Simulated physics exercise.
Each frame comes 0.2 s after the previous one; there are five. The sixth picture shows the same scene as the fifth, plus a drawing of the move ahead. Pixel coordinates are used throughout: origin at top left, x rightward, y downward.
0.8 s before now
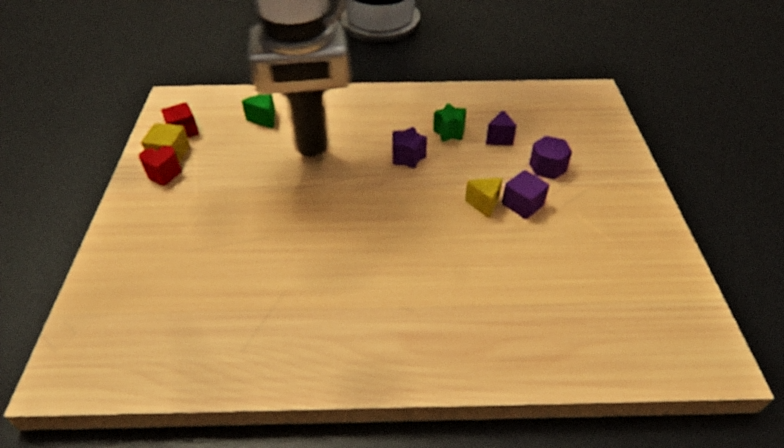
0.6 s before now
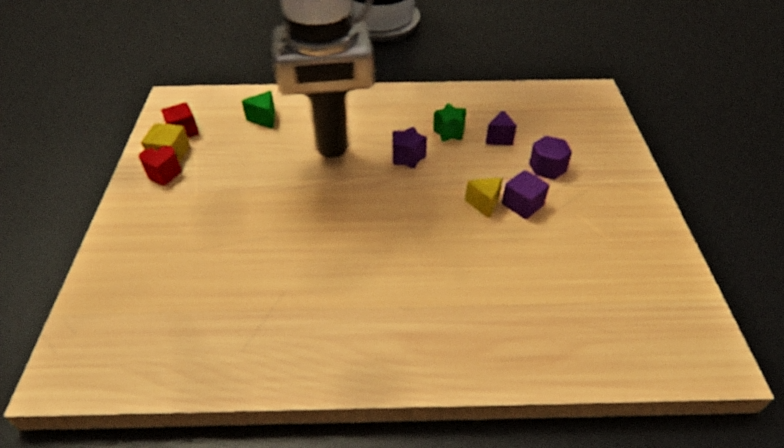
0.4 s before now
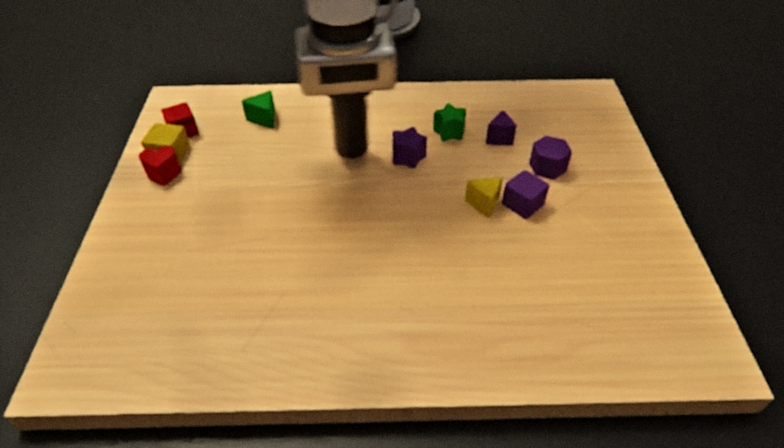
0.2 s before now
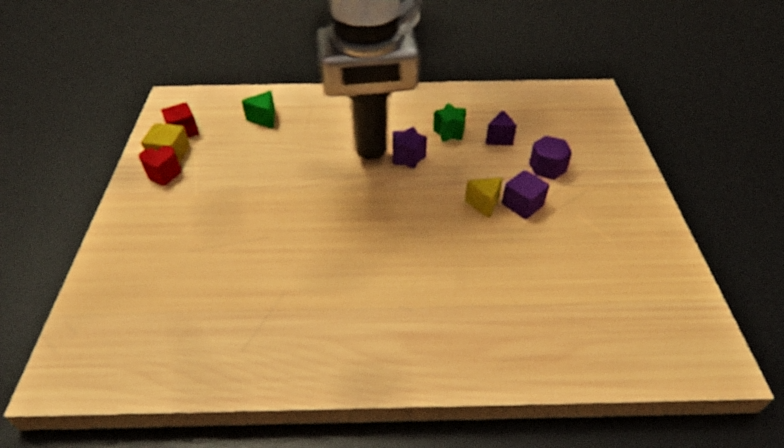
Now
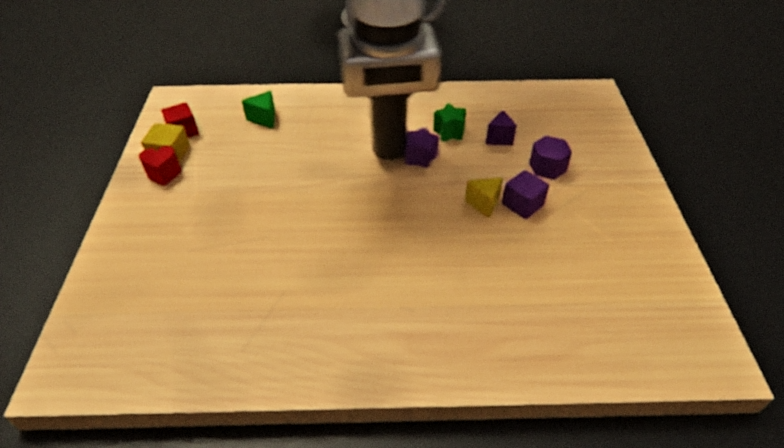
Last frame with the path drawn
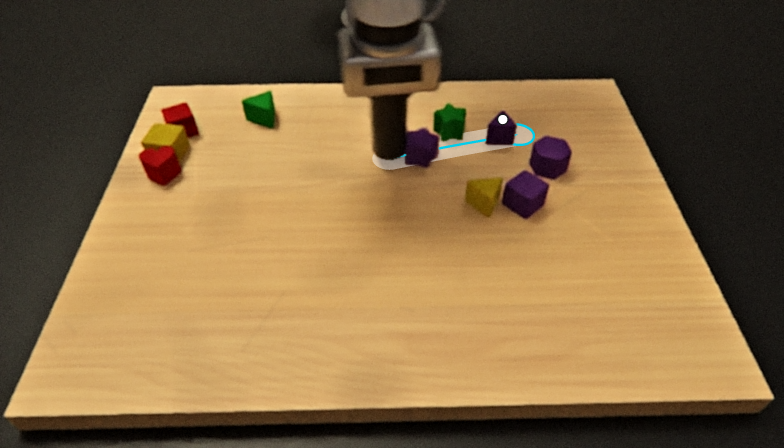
On a wooden board, a dark bar slides right and nudges a purple star-shaped block.
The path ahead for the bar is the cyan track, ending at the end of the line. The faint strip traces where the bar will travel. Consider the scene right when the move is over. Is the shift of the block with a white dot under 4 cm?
I'd say no.
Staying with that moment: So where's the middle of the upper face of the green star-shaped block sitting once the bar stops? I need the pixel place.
My estimate: (467, 105).
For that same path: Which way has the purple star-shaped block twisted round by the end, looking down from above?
Looking down on the board, it turns clockwise.
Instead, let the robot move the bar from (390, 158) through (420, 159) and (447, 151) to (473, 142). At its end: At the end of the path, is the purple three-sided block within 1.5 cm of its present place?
Short answer: No.
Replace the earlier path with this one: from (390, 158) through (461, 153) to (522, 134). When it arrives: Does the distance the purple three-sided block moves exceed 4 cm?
That would be a yes.
The line goes in a line from (390, 158) to (517, 134); the dot is on the purple three-sided block.
On the path given first. One third of the way, bar (434, 140); purple star-shaped block (466, 130).
Two thirds of the way, bar (477, 132); purple star-shaped block (509, 128), turned 20° clockwise; green star-shaped block (466, 105), turned 85° anticlockwise; purple three-sided block (525, 115), turned 60° anticlockwise.
At the end, bar (519, 125); purple star-shaped block (546, 129), turned 50° clockwise; green star-shaped block (467, 105), turned 90° anticlockwise; purple three-sided block (552, 113), turned 80° anticlockwise; purple six-sided block (560, 150), turned 30° clockwise.
